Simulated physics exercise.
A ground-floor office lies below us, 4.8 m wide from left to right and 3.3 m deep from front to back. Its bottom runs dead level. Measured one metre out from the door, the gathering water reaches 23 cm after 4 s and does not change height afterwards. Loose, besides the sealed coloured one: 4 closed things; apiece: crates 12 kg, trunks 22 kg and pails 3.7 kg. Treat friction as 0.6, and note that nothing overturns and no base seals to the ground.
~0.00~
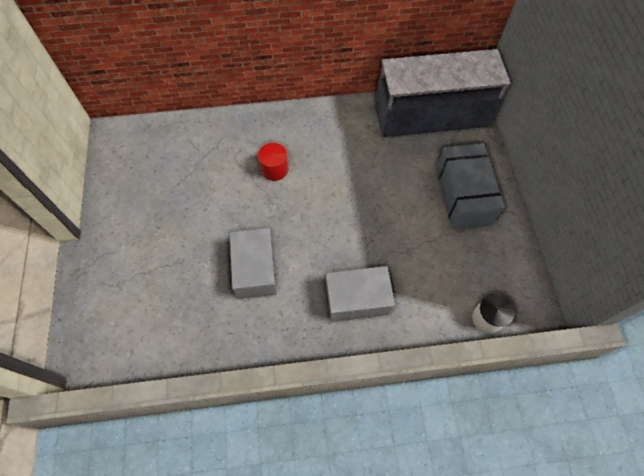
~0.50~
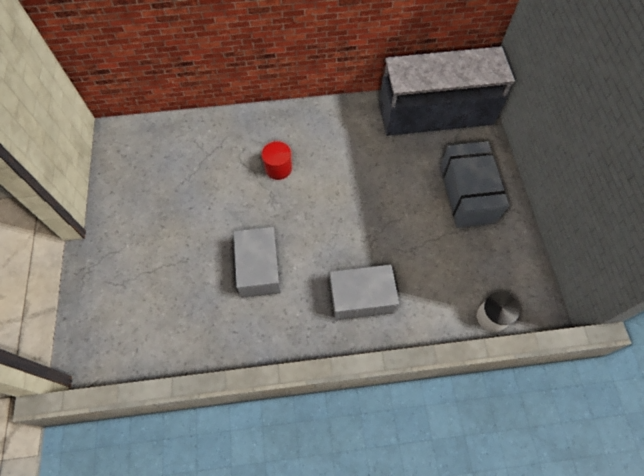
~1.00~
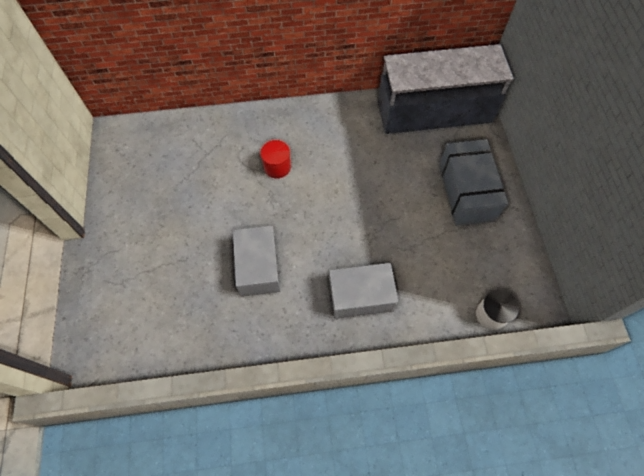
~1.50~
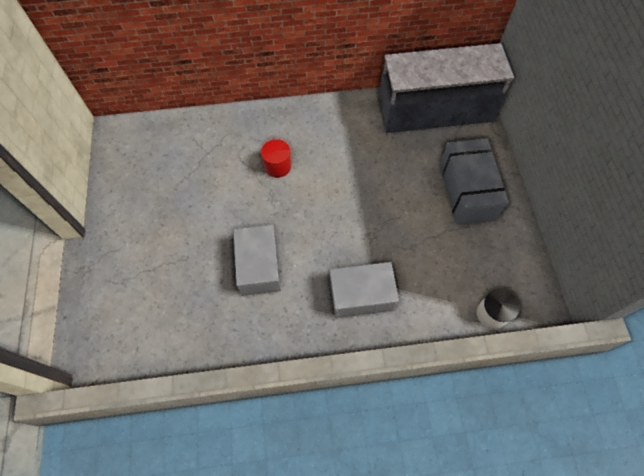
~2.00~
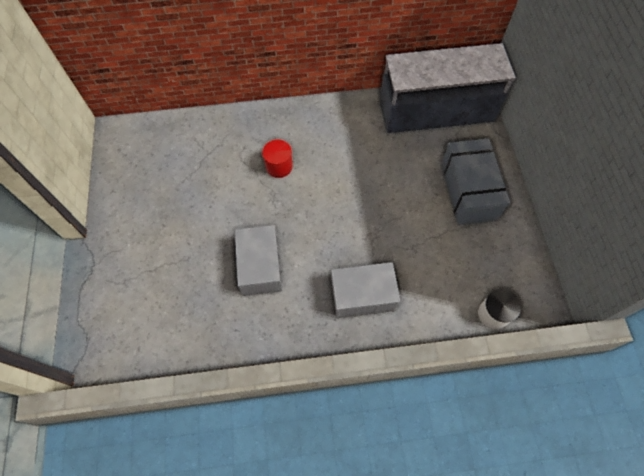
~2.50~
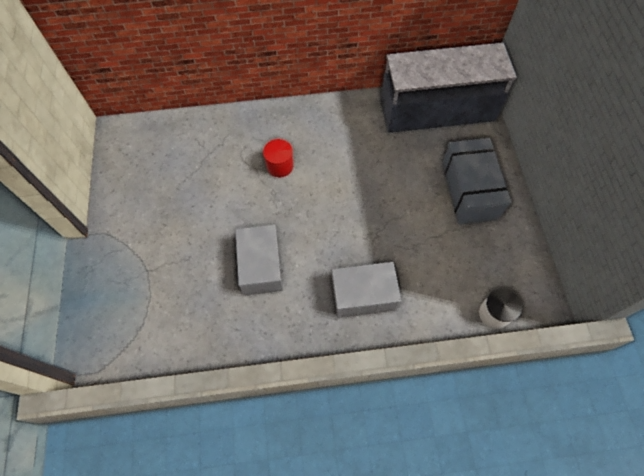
Shallow water spreads through the left doorway onto the floor while the objects stay still.
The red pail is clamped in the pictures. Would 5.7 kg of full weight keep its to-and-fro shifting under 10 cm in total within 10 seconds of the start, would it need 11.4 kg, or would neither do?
It would need 11.4 kg.
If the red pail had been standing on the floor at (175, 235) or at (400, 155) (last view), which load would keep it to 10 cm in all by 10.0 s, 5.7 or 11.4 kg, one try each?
In turn: No mass works; no mass works.
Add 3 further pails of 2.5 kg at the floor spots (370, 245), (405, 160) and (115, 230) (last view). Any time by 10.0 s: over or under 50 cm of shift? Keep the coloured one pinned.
Note, in sequence: Exceeded, exceeded, not exceeded.
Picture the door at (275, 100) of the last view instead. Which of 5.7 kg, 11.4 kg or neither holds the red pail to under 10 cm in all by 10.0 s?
Then no option works.
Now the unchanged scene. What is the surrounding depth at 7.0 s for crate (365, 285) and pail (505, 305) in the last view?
Around 7 cm and 11 cm.
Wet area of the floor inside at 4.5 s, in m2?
That flooded area is roughly 6.0 m2.
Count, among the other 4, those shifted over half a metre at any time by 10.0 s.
4 in all.
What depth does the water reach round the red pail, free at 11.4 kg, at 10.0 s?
Something like 11 centimetres.
After 3.5 s the red pail would be 0 cm from its start with 5.7 kg and 0 cm from its start with 11.4 kg; 0 cm of water round it then.
After 4.5 s the red pail would be 0 cm from its start with 5.7 kg and 0 cm from its start with 11.4 kg; 3 cm of water round it then.
After 7.0 s the red pail would be 49 cm from its start with 5.7 kg and 0 cm from its start with 11.4 kg; 5 cm of water round it then.
After 10.0 s the red pail would be 83 cm from its start with 5.7 kg and 0 cm from its start with 11.4 kg; 11 cm of water round it then.
